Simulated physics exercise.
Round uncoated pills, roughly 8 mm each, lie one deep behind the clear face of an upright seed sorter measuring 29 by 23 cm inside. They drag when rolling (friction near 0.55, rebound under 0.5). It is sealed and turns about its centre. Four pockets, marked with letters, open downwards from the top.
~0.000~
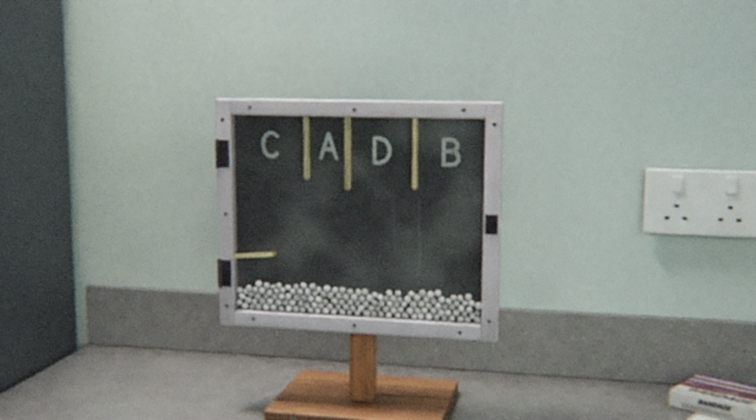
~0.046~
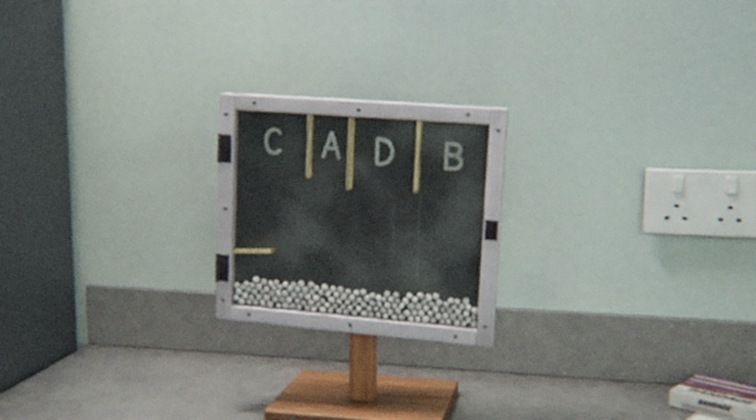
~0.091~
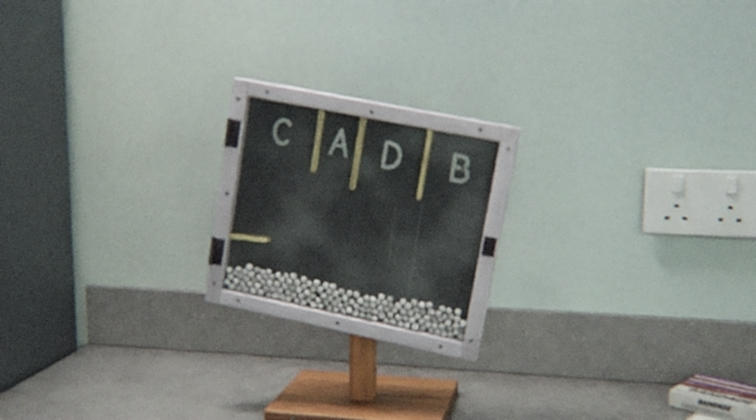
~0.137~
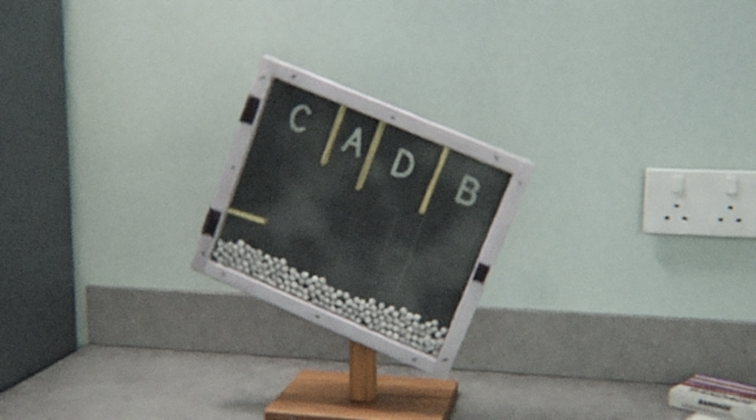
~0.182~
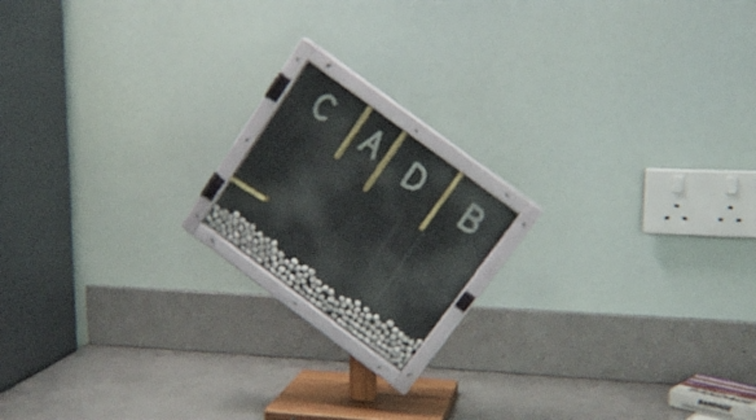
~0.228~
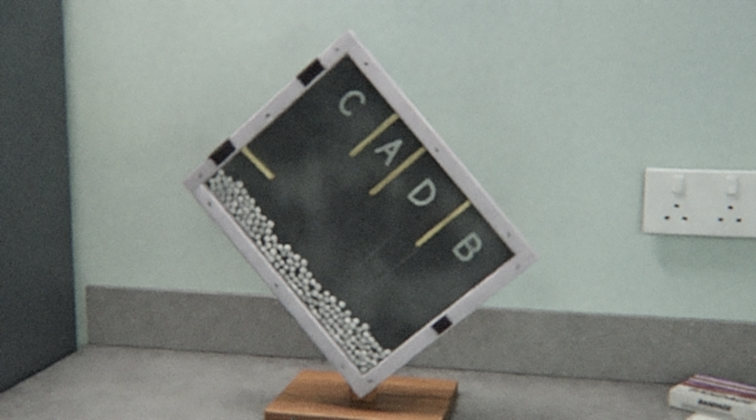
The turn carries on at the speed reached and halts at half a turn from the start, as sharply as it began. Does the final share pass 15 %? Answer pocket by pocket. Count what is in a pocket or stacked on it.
A: No; B: Yes; C: No; D: Yes.
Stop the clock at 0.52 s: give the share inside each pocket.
Pocket A: 0; pocket B: 15; pocket C: 0; pocket D: 0.
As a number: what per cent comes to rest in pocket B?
About 70 per cent.
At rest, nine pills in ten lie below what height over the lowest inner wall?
About 8 cm.
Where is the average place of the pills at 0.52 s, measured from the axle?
About 8 cm left and 3 cm below.
After 0.38 s it has turned 96°, the pills' middle is 10 cm left of and 2 cm below the axle; inside pockets, nothing yet.
After 0.52 s it has turned 139°, the pills' middle is 8 cm left of and 3 cm below the axle; inside pockets, B 15 %.
After 0.72 s it has turned 180°, the pills' middle is 8 cm left of and 7 cm below the axle; inside pockets, A 5 %, B 55 %, C 5 %, D 20 %.
In the end, by 1.4 s, A 5 %, B 70 %, C 5 %, D 20 %.
